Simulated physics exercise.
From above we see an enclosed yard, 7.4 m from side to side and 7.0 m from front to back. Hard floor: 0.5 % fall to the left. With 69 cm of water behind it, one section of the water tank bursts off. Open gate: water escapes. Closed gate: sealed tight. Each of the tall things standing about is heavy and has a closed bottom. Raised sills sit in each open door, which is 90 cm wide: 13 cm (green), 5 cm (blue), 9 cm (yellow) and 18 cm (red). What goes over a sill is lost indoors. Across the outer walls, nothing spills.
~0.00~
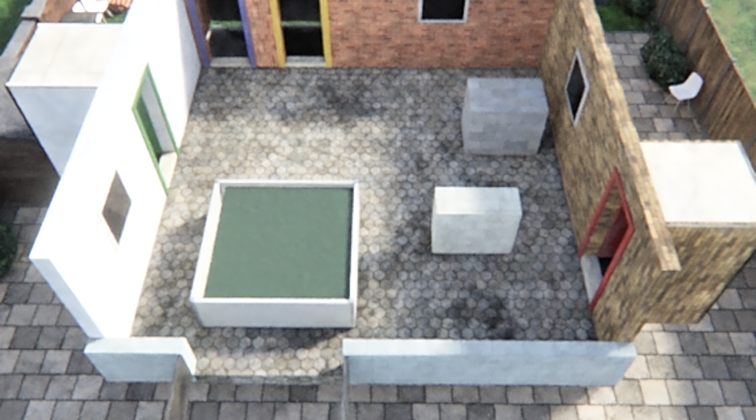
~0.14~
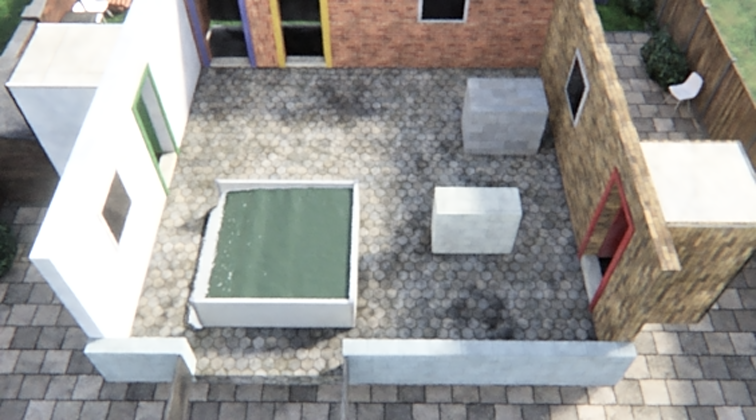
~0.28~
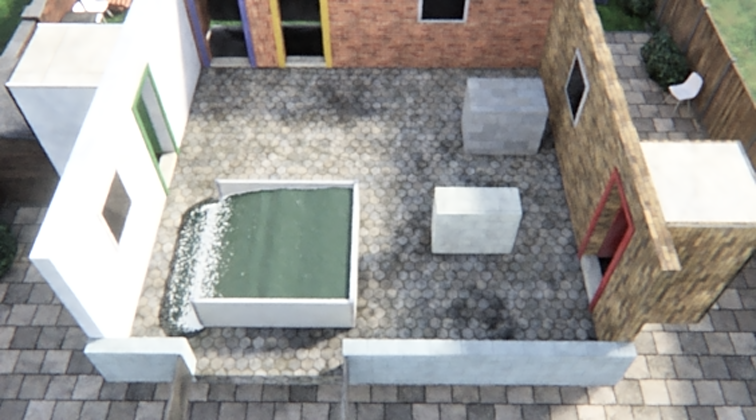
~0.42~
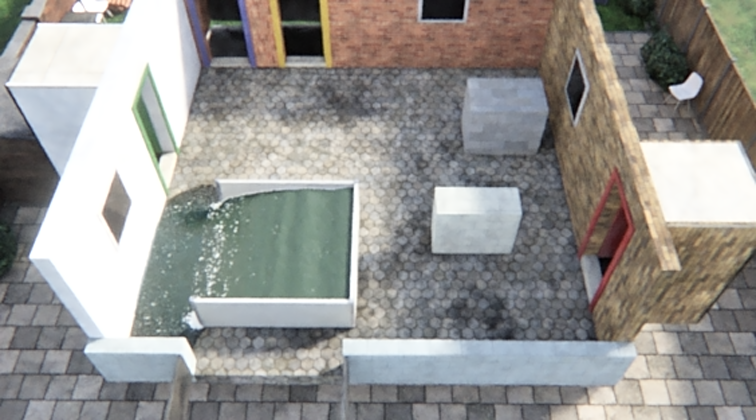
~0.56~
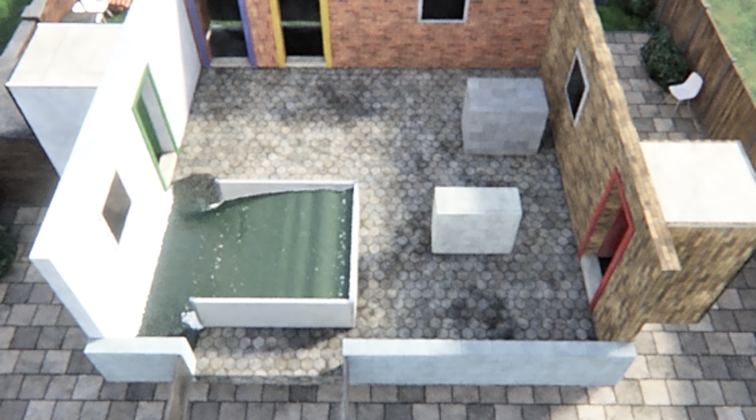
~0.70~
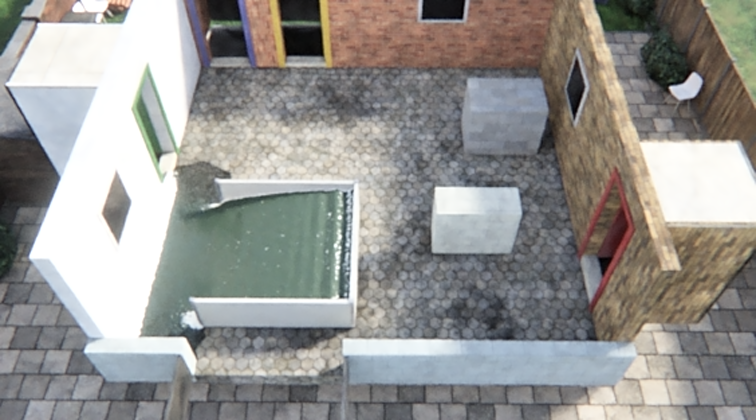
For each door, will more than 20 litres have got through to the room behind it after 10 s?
Result: At the green door the amount will climb above the limit; at the blue door the amount will climb above the limit; at the yellow door the amount will climb above the limit; at the red door the amount will stay short of the limit.
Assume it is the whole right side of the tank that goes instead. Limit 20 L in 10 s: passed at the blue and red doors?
So blue ends up past the limit and red ends up past the limit.
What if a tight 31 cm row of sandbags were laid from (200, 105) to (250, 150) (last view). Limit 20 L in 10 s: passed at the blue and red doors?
So the blue door comes out too high while the red door comes out low enough.
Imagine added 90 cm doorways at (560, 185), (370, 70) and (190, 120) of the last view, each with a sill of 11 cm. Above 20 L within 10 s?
In turn: Short of it, short of it, short of it.
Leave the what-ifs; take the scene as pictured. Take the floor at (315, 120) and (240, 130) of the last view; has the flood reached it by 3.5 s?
In turn: Flooded, wet.
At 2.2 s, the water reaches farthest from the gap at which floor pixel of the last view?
Near (201, 69).
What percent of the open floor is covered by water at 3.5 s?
Near 45 per cent is wet.
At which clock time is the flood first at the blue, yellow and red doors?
So blue at 2.0 s, yellow at 2.6 s, and red at 3.8 s.
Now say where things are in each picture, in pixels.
The first frame shows the water tank at (281, 240) is whole and still, 69 cm deep.
In the second frame, water pours out at (214, 256) and has run 1.2 m, to (199, 328); typically 9 cm deep outside, 69 cm at the water tank's back.
In the third frame, the front is at (183, 335), 1.4 m from the gap at (214, 256); 1.6 m2 of floor is under water; 69 cm left at the back of the water tank.
In the fourth frame, the front is at a hidden place, 1.7 m from the gap at (215, 257); 3.2 m2 of floor is under water; 69 cm left at the back of the water tank.
In the fifth frame, the front is at a hidden place, 2.1 m from the gap at (215, 257); 3.8 m2 of floor is under water; 65 cm left at the back of the water tank.
In the sixth frame, water pours out at (215, 257) and has run 2.4 m, to (174, 170); typically 17 cm deep outside, 57 cm at the water tank's back.
After 1.4 s water covers 15 % of the floor and is deepest (64 cm) near (123, 359); green door 20 cm at the sill, 2 L in, blue door not reached, yellow door not reached, red door not reached.
After 2.2 s water covers 30 % of the floor and is deepest (54 cm) near (123, 359); green door 20 cm at the sill, 18 L in, blue door 10 cm at the sill, 1 L in, yellow door not reached, red door not reached.
After 3.5 s water covers 45 % of the floor and is deepest (28 cm) near (123, 359); green door 15 cm at the sill, 37 L in, blue door 23 cm at the sill, 169 L in, yellow door 17 cm at the sill, 14 L in, red door not reached.
After 6.0 s water covers 70 % of the floor and is deepest (20 cm) near (196, 289); green door 8 cm at the sill, 41 L in, blue door 15 cm at the sill, 371 L in, yellow door 12 cm at the sill, 48 L in, red door 5 cm at the sill, 0 L in.
After 10.0 s water covers 95 % of the floor and is deepest (12 cm) near (201, 69); green door 7 cm at the sill, 41 L in, blue door 12 cm at the sill, 472 L in, yellow door 9 cm at the sill, 53 L in, red door 2 cm at the sill, 0 L in.
